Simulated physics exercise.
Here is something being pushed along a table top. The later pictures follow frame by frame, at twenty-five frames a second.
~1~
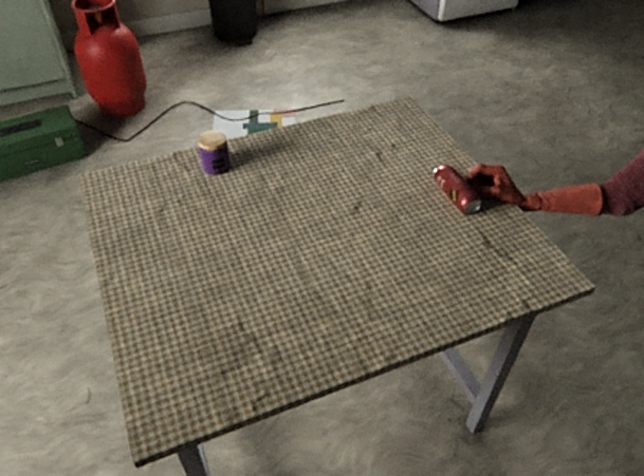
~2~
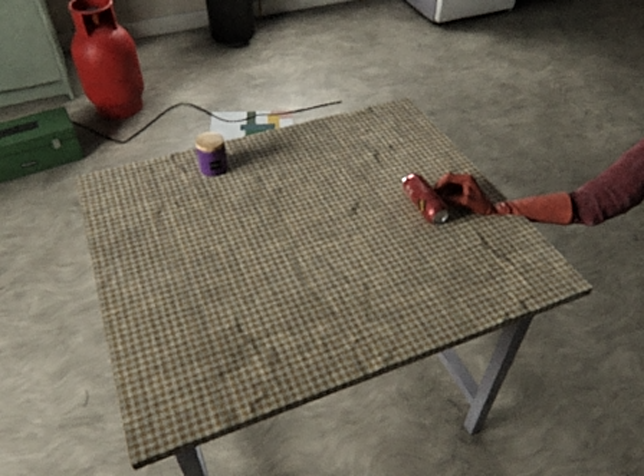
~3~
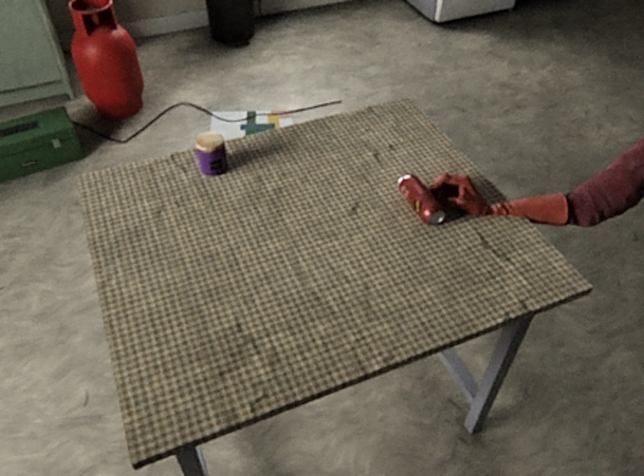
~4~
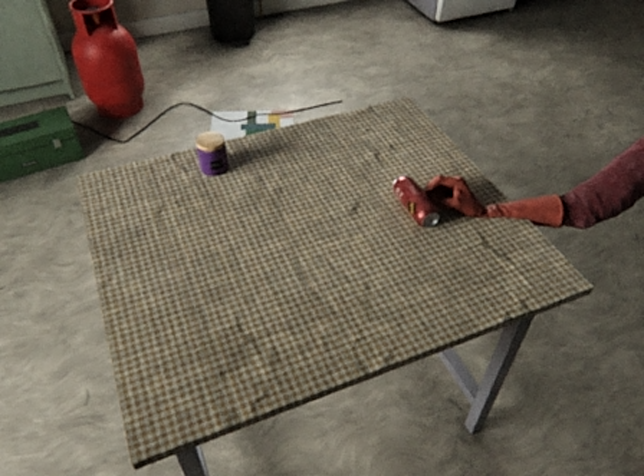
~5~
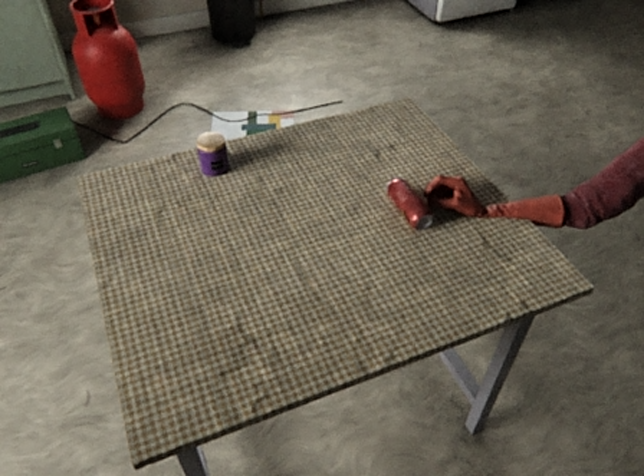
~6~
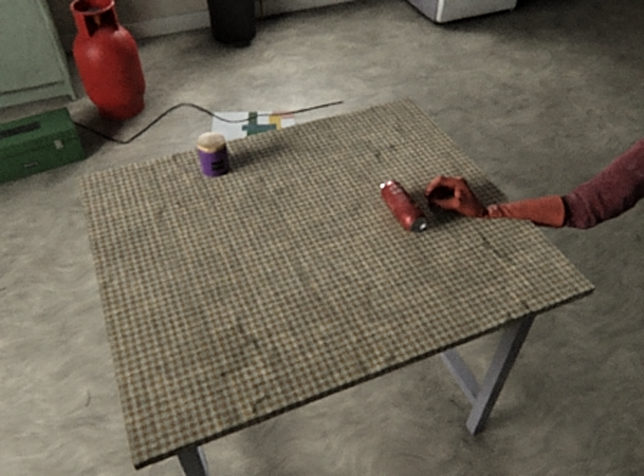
A red can lying on its side on a checked table top is pushed leftward by a hand reaching in from the right, then shifts slightly away from the fingers, while a purple tub stays near the far edge.
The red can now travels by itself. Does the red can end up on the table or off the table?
The red can stays on the table.
Then, 0.20 s past the last view, red can displaced well along near (372, 215).
Then, 0.50 s past the last view, red can displaced well along near (332, 227).
Then, 0.90 s past the last view, red can displaced well along near (294, 238).
Finally, moved from the start, red can. Final places as the last picture's camera would see them, red can near (275, 244).
